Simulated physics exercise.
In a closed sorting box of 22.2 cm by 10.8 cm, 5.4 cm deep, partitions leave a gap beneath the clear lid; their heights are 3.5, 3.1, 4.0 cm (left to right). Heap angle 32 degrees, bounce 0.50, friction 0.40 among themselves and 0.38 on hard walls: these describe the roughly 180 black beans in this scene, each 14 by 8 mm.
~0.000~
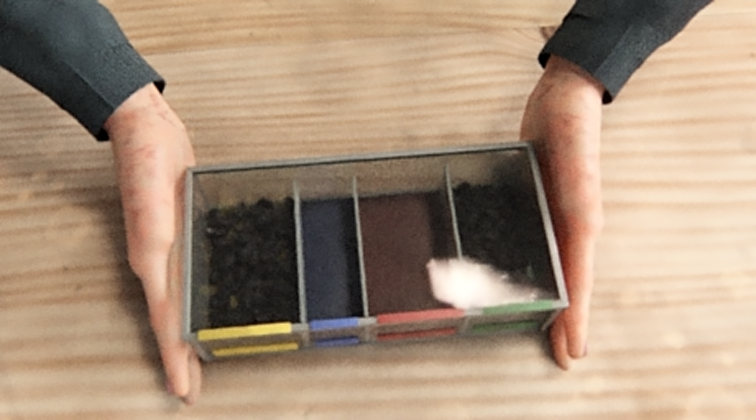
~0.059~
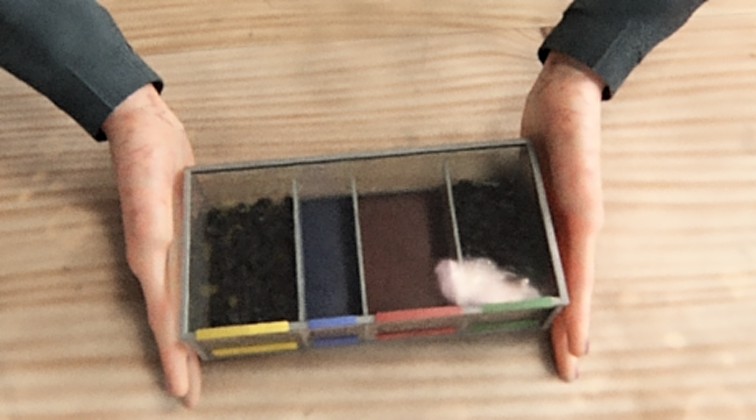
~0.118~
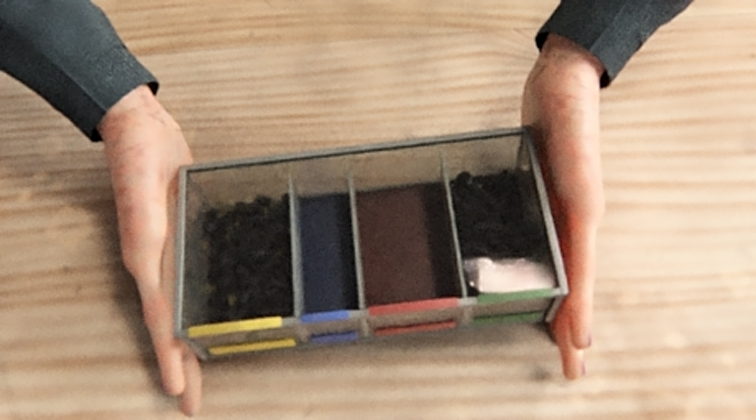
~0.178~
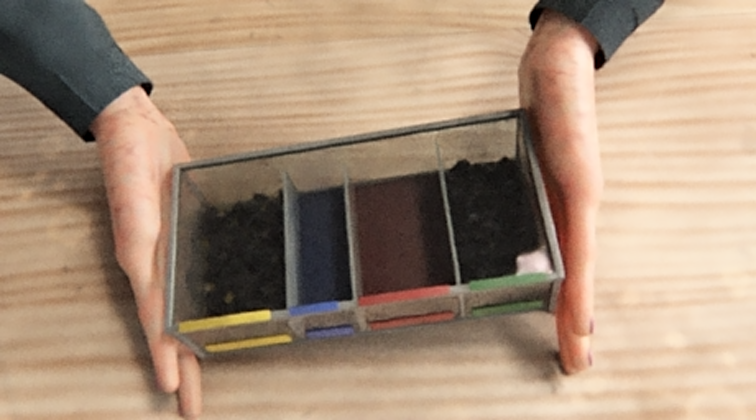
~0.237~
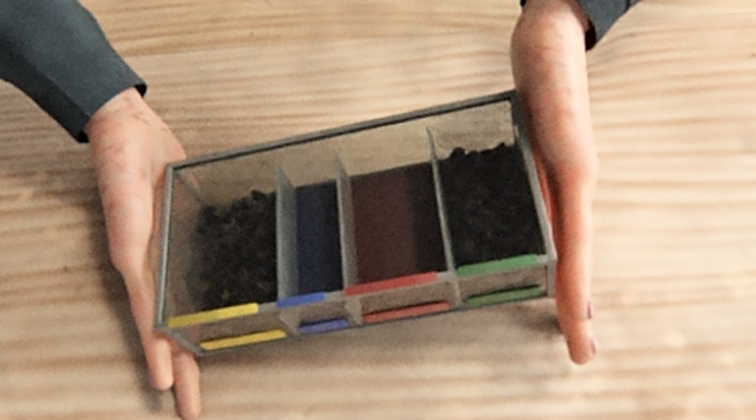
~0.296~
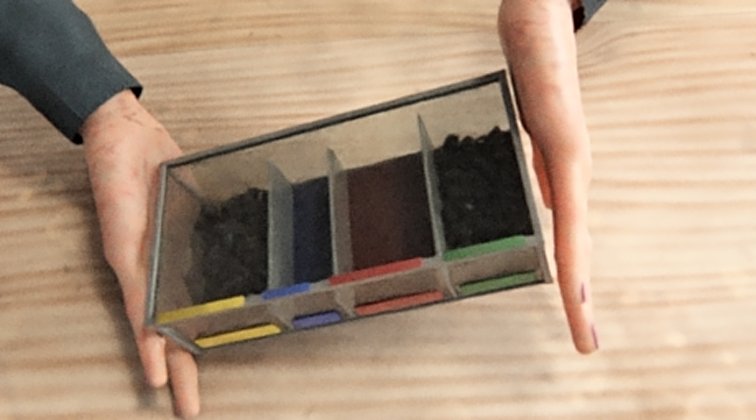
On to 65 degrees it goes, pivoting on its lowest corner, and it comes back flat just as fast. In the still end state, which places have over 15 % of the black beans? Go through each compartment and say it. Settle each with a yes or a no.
For red compartment, no; for blue compartment, no; for green compartment, yes; for yellow compartment, yes.
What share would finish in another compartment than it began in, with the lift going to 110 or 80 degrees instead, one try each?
I'd put them near 20 and 10 percent in that order.
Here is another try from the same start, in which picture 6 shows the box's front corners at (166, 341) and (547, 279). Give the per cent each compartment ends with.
Red 0 %, blue 0 %, green 50 %, yellow 50 %.
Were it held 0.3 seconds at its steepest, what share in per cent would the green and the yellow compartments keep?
Green keeps 45% and yellow keeps 50%.
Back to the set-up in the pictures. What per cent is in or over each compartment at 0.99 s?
Red 0; blue 0; green 50; yellow 50.
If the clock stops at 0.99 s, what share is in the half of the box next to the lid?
Something like 10 percent of the pieces.
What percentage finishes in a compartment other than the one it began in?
I'd say close to 5 percent.
After 0.99 s, tilt 64 degrees; green 50 %, yellow 50 %.
After 1.46 s, tilt 26 degrees; red 5 %, green 45 %, yellow 50 %.
After 2.00 s, tilt 0 degrees; red 5 %, green 45 %, yellow 50 %.
In the end, at 2.8 s, red 5 %, blue 0 %, green 45 %, yellow 50 %.
